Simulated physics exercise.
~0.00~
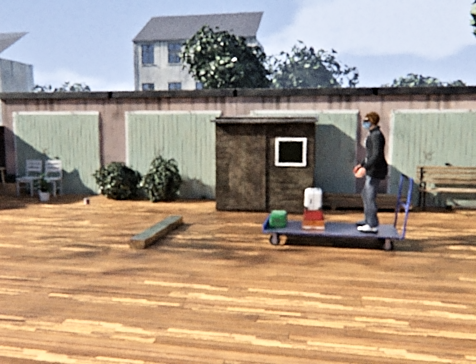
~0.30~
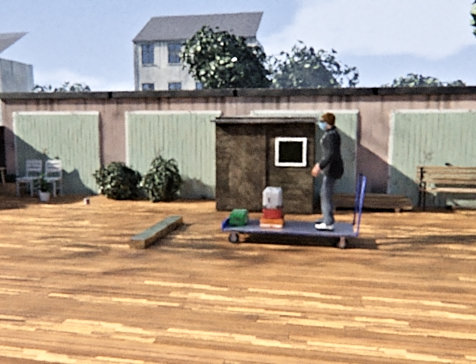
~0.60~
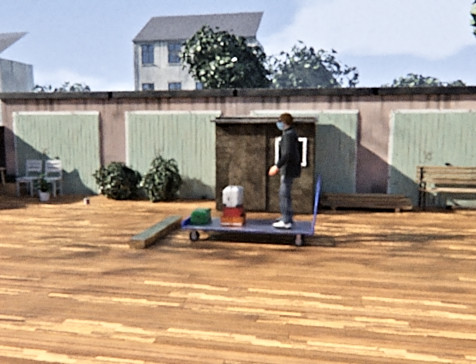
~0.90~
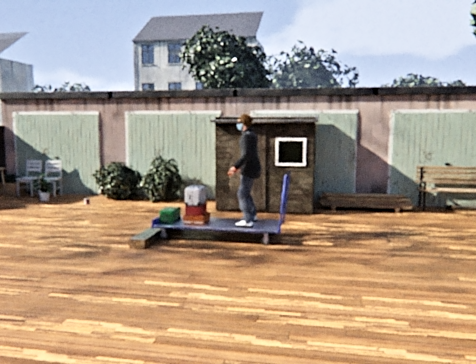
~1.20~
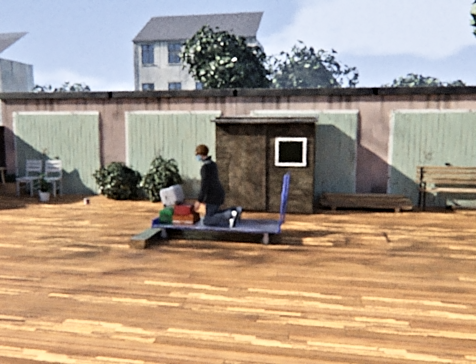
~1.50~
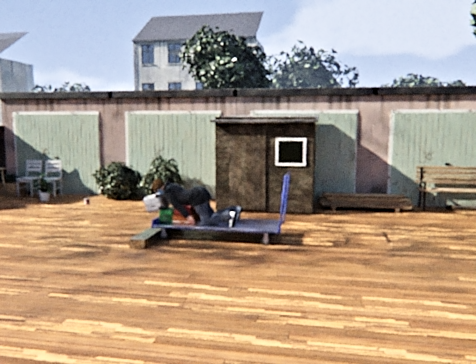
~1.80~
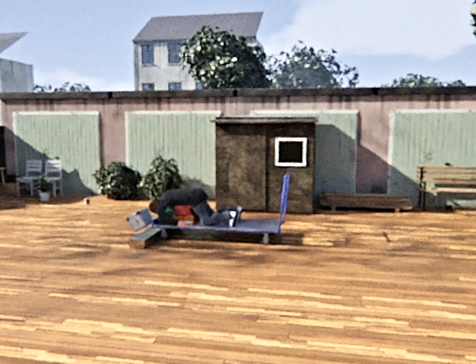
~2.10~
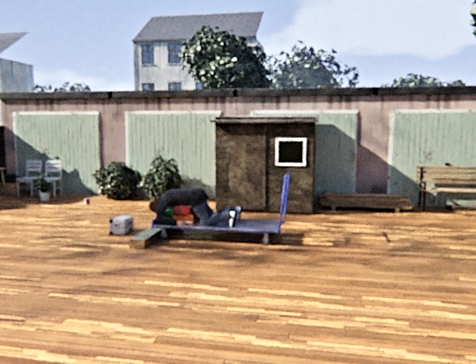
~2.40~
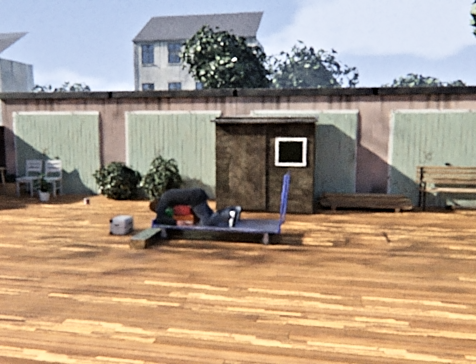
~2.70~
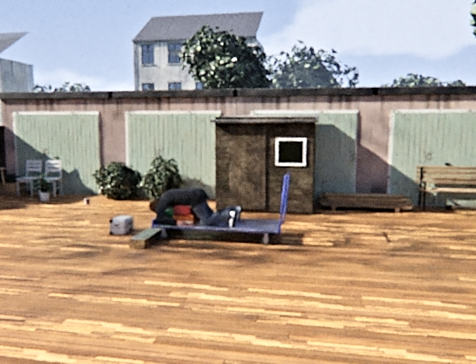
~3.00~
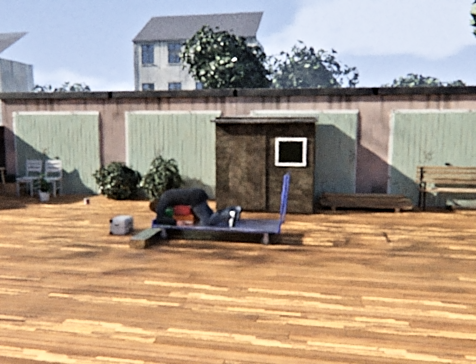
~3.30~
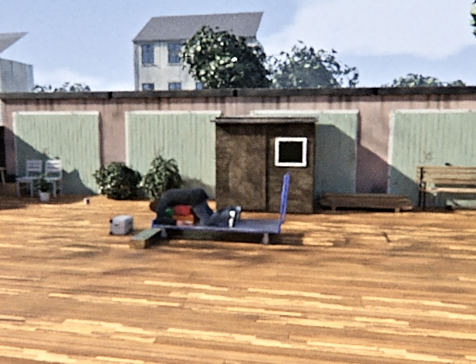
The footage shows a person standing on a flat cart with several boxes, rolling left across a wooden deck until it stops at a low beam. The person drops to the knees and pitches forward as a pale box tumbles over the front onto the deck; the rest stays aboard.
